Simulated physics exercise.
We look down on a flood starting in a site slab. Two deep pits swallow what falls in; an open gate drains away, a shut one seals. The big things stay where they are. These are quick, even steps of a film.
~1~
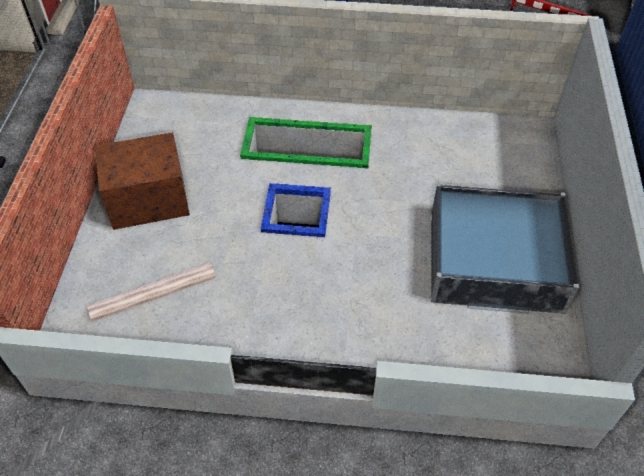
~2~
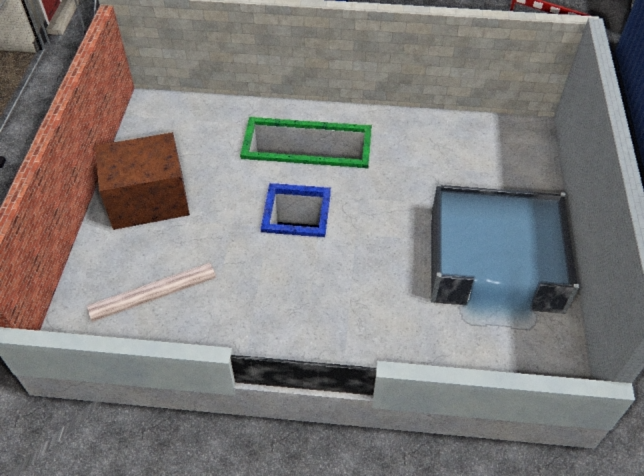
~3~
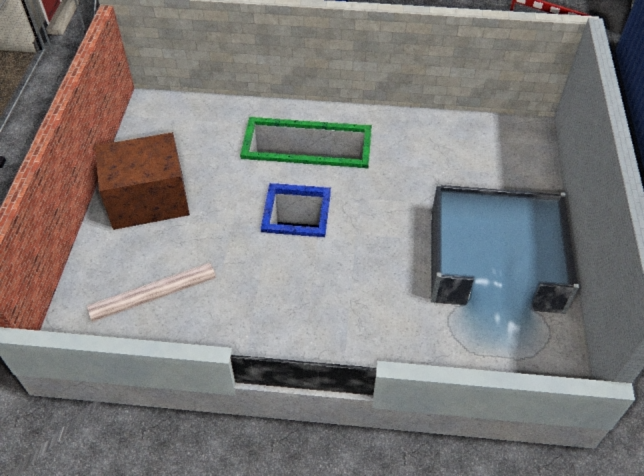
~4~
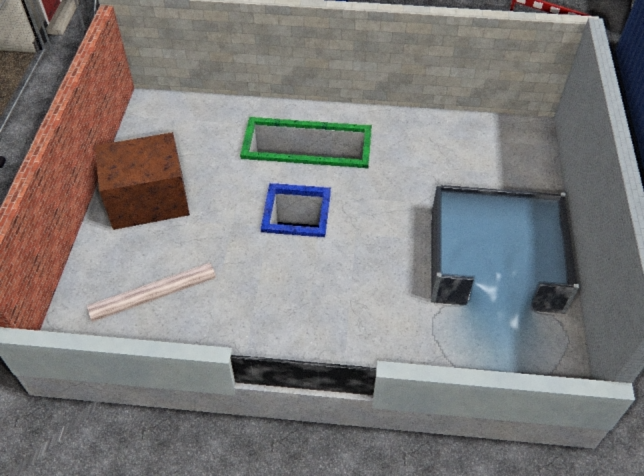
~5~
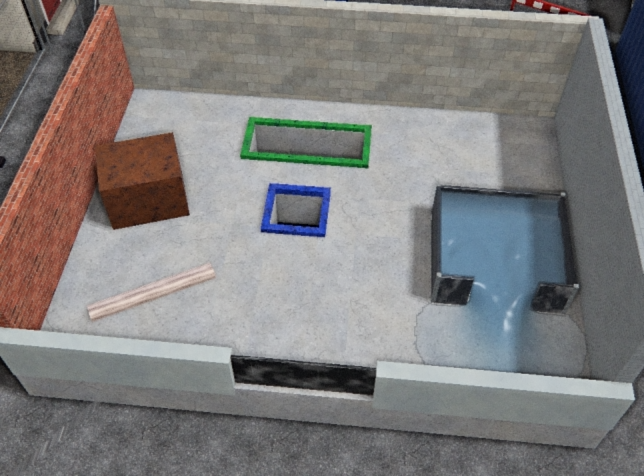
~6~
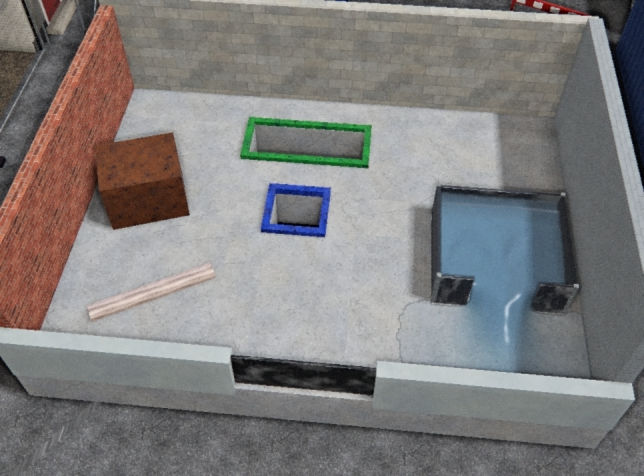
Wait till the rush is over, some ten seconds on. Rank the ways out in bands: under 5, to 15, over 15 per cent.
One by one: The gate takes less than 5 %; the green pit takes less than 5 %; the blue pit takes less than 5 %.
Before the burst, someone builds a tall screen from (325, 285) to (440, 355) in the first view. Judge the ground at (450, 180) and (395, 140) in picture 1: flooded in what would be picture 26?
In that order: Not flooded, free of water.
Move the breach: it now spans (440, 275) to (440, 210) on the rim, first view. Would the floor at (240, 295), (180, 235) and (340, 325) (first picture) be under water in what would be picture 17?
As listed: Covered, awash, wet.
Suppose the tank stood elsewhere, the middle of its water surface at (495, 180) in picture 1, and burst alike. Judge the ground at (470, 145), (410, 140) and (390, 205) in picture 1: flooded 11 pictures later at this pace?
In that order: Dry, no water, no water.
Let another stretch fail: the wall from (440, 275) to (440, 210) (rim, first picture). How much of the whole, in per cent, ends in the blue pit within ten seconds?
Parts in a hundred: Blue 8.
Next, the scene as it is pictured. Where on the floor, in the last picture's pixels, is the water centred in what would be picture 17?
Near (484, 305).
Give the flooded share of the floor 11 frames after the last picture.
Some 20 per cent.
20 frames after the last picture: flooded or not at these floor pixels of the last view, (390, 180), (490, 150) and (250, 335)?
One after the other: No water, clear, awash.
A moment on, water covers 10 % of the floor; the gate 0 %, the green pit 0 %, the blue pit 0 %.
Next, water covers 20 % of the floor; the gate 0 %, the green pit 0 %, the blue pit 0 %.
Then, water covers 40 % of the floor; the gate 0 %, the green pit 0 %, the blue pit 0 %.
Later, water covers 60 % of the floor; the gate 0 %, the green pit 0 %, the blue pit 0 %.
In the end, water covers 85 % of the floor; the gate 0 %, the green pit 0 %, the blue pit 0 %.
